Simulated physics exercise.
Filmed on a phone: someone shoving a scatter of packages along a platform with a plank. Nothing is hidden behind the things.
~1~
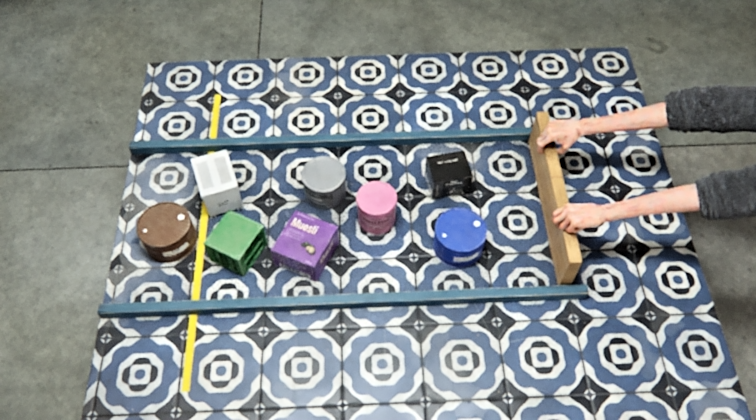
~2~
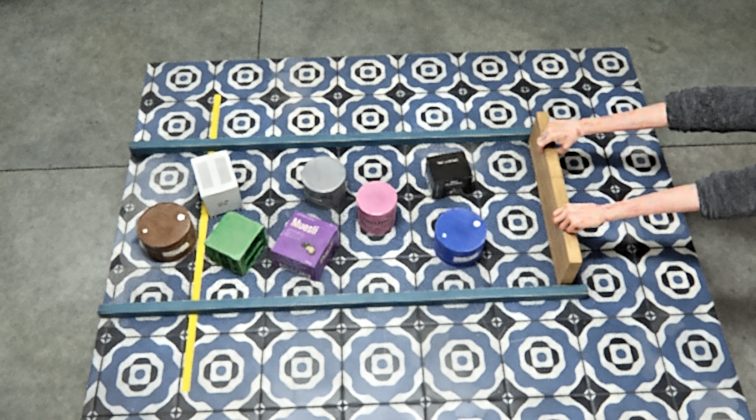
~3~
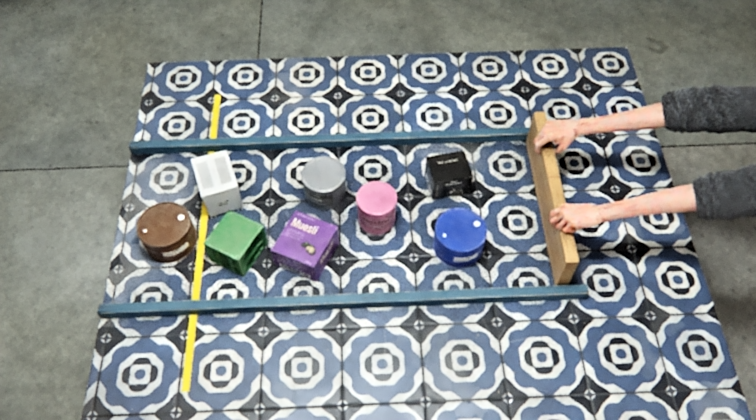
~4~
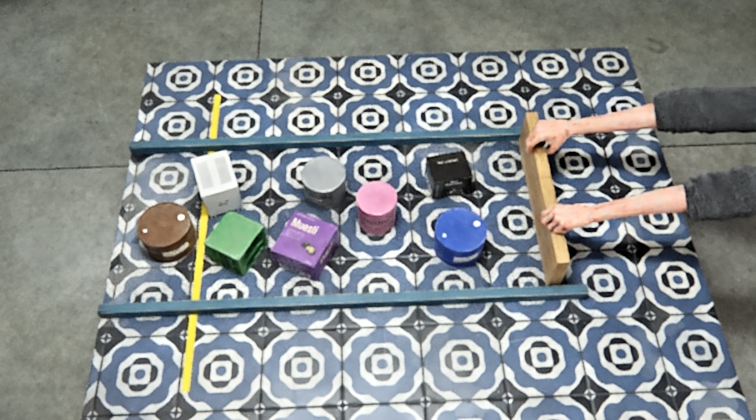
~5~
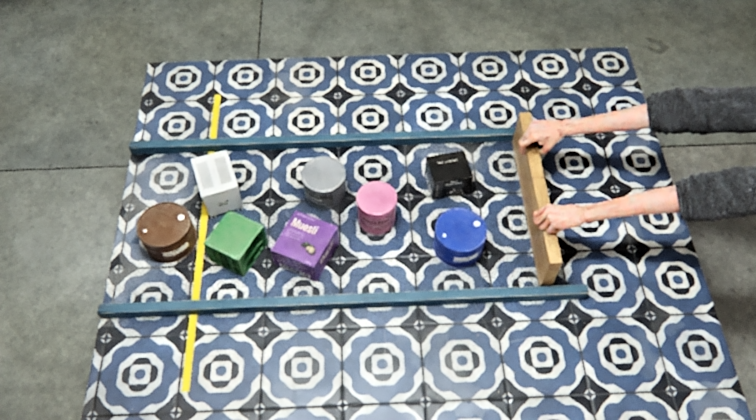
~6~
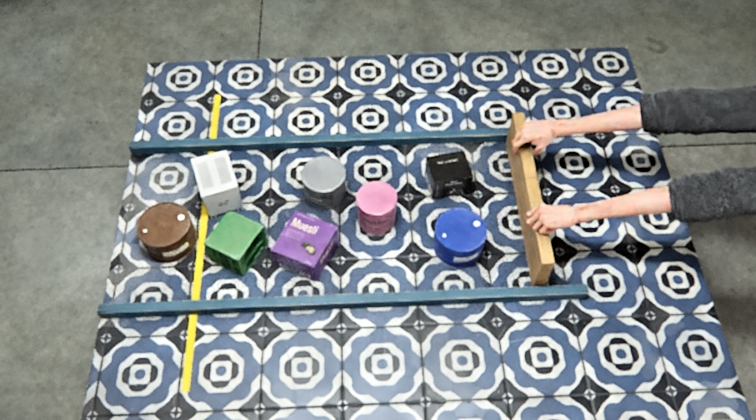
At the start, two hands grip a wooden plank at the right end of a patterned platform, with canisters and boxes scattered to its left, near a yellow tape line. The hands then slide the plank a short way left between two rails, while the packages stay still, untouched.
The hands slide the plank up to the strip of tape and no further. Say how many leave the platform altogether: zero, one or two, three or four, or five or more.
In the end the number that fall off is three or four.
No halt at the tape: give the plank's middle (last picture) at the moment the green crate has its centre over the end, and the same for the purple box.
For the green crate at (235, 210), for the purple box at (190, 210).
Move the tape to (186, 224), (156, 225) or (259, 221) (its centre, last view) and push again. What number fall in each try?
It would be 4, 5 and 1.
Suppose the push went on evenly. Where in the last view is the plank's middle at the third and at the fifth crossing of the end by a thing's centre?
Its middle is around (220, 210) and later (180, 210).
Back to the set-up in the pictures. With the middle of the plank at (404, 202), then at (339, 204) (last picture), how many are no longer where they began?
The counts are 3 and 6.
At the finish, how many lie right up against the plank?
In contact: 3.
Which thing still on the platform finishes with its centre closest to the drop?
The purple box ends nearest.
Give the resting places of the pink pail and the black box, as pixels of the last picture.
The pink pail stops around (181, 209); the black box around (185, 182).
Early on, none off yet; brown canister at rest near (168, 232); white tote at rest near (218, 185); green crate at rest near (237, 243).
Finally, the number that fall off is three or four; lost, green crate, white tote and brown canister.
